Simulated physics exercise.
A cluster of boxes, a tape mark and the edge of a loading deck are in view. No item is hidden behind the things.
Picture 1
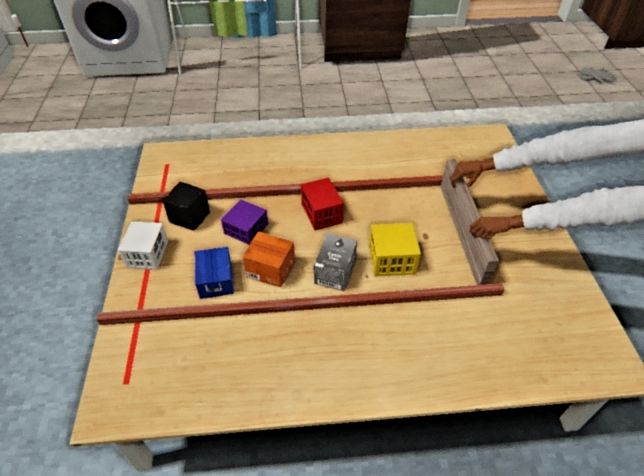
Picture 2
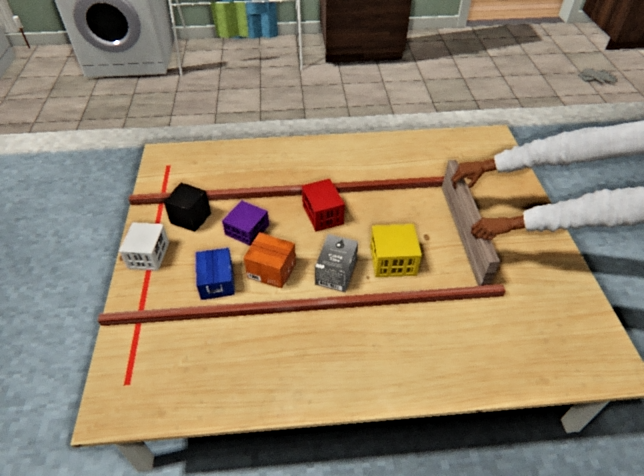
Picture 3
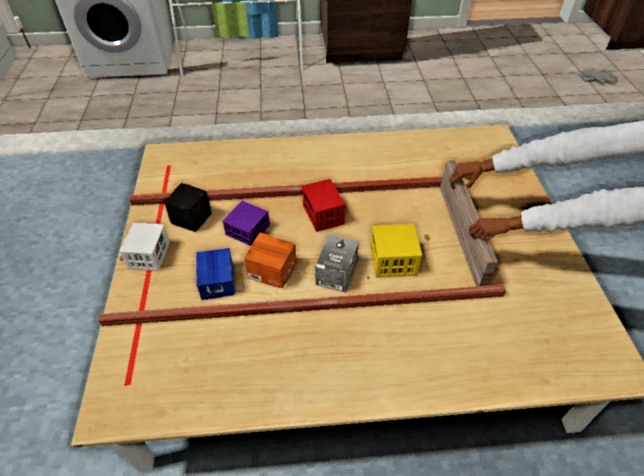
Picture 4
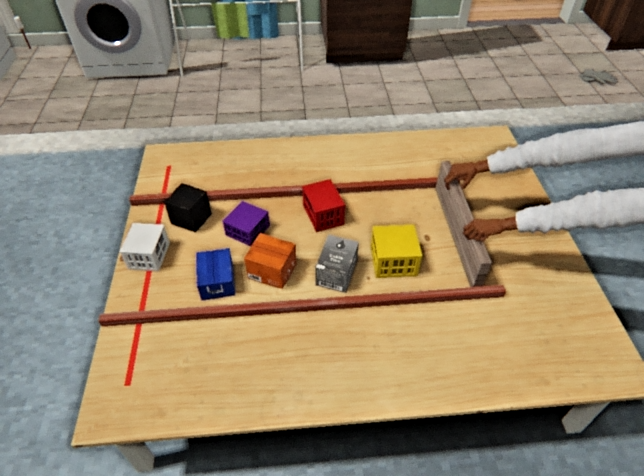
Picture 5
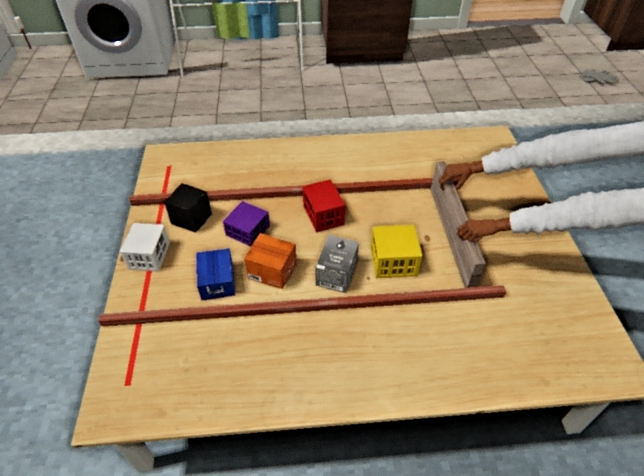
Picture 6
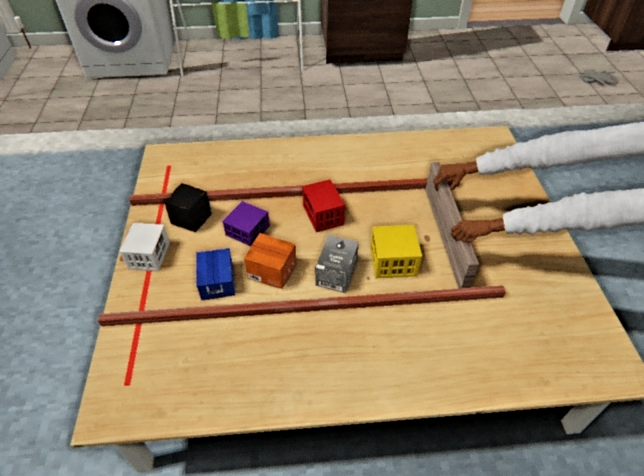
Two hands sliding a wooden plank slightly left between red rails on a table, toward colourful boxes that stay still.
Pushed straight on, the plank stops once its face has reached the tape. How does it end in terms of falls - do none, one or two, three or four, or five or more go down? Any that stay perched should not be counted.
So the tally of ones that come down is five plus, really.
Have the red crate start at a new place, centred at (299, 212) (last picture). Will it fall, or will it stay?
Observed: The red crate keeps its spot.
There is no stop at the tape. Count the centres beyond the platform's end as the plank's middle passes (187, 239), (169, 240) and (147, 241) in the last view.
First 3, then 5, then 6.
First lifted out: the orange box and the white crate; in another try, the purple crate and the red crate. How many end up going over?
The counts would be 4 and 4.
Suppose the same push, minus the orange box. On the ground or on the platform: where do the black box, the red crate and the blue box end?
Well, the black box drops down, the red crate is safe, and last of the three, the blue box drops down.
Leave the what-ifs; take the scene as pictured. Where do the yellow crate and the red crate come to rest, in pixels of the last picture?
Close to (122, 270); the other close to (140, 214).
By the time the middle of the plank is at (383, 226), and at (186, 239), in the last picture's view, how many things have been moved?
Tally: First 2; then 8.
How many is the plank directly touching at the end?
It's 2 of them.
Early on, none off yet; white crate at rest near (146, 247); black box at rest near (189, 208); blue box at rest near (215, 274).
A while later, none off yet; white crate at rest near (146, 247); black box at rest near (189, 208); blue box travelled about its own width near (149, 283).
Further along, one off so far; white crate travelled about its own width near (122, 245); black box travelled about its own width near (158, 207); blue box in the air near (87, 353).
Finally, the number that fall off is five or more; lost, grey box, orange box, purple crate, blue box, black box and white crate.
